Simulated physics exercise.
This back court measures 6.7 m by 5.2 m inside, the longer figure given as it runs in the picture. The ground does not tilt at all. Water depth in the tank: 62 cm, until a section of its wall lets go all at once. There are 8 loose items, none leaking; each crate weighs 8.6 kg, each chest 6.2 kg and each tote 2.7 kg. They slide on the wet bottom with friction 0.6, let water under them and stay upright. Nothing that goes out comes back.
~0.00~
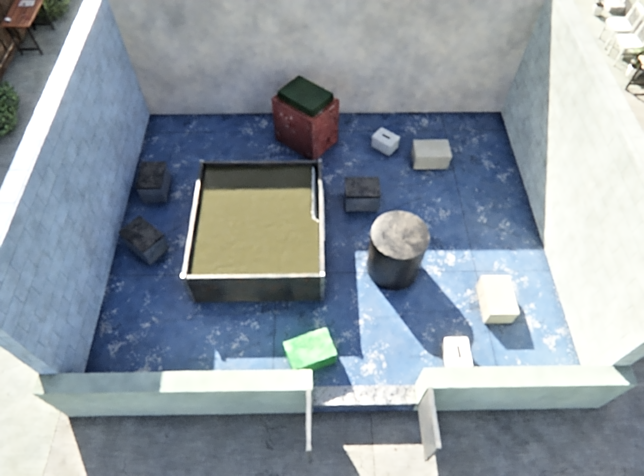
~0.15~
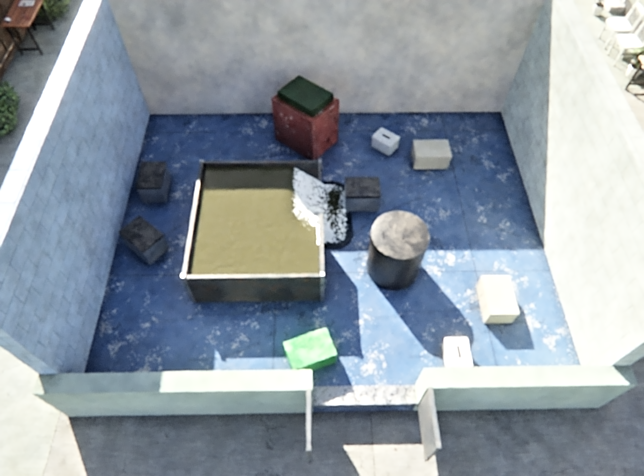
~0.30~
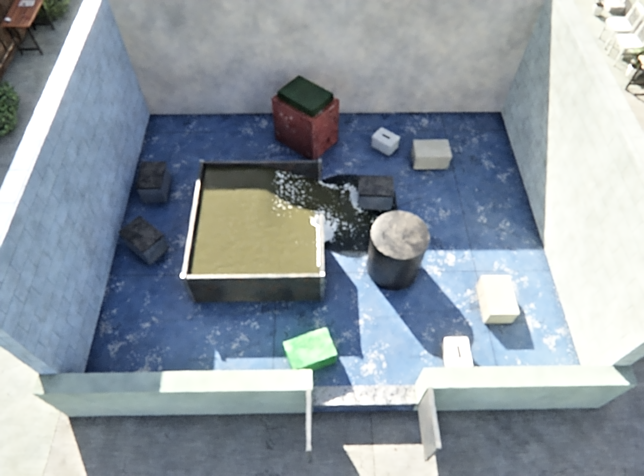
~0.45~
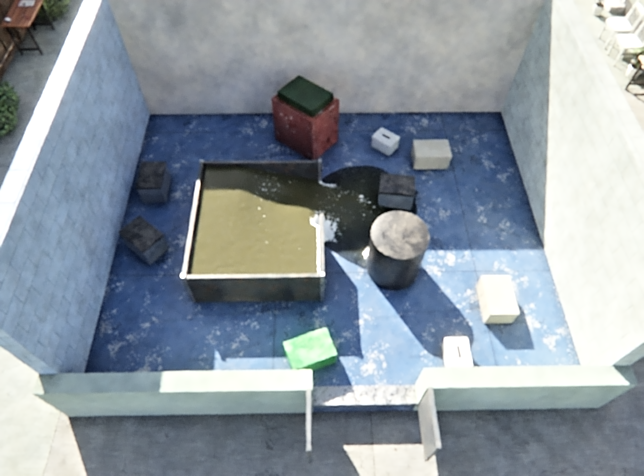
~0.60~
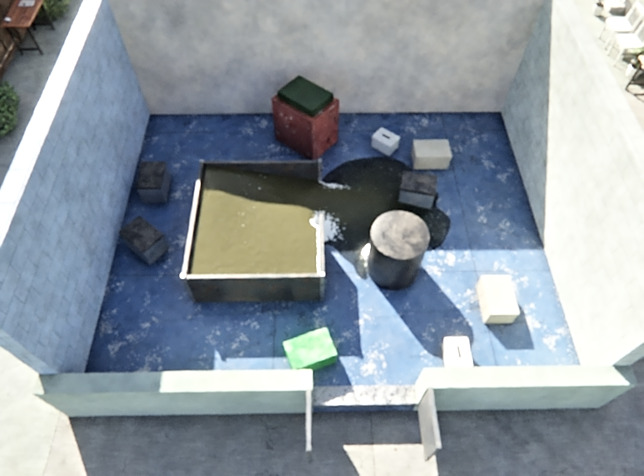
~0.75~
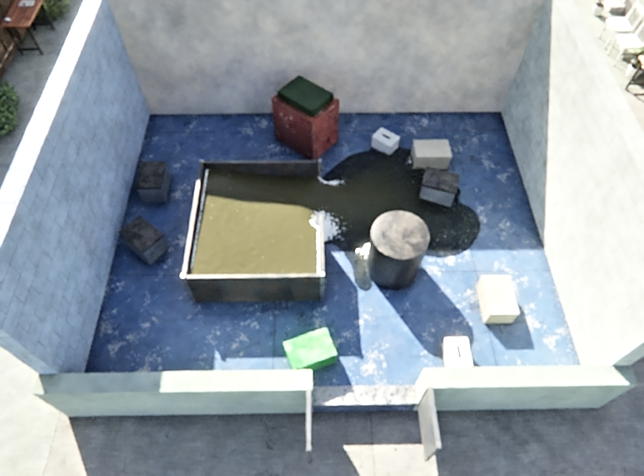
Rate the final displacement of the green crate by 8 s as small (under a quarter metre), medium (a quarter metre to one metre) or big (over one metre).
Big.
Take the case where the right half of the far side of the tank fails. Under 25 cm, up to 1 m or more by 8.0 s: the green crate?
After that, the green crate shifts somewhat.
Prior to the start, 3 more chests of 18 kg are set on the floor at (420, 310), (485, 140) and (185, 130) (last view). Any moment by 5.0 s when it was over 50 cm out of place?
Respectively: Smaller, greater, smaller.
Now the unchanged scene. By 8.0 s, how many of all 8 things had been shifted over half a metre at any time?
Counting them up, I find 6.
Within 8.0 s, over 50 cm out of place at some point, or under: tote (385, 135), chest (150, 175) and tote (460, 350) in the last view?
In that order: Past it, less, past it.
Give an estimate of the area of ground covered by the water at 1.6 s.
Roughly 16 m2.
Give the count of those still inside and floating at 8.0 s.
Of them, 6.
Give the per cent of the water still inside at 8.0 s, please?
Still held: Near 98 %.
After 1.6 s the green crate is near (310, 348), 0.0 m from its start, aground; 0 of 8 are out; 2 afloat.
After 3.6 s the green crate is near (310, 348), 0.0 m from its start, aground; 0 of 8 are out; 3 afloat.
After 5.6 s the green crate is near (287, 347), 0.3 m from its start, aground; 0 of 8 are out; 5 afloat.
After 8.0 s the green crate is near (189, 343), 1.6 m from its start, afloat; 0 of 8 are out; 6 afloat.
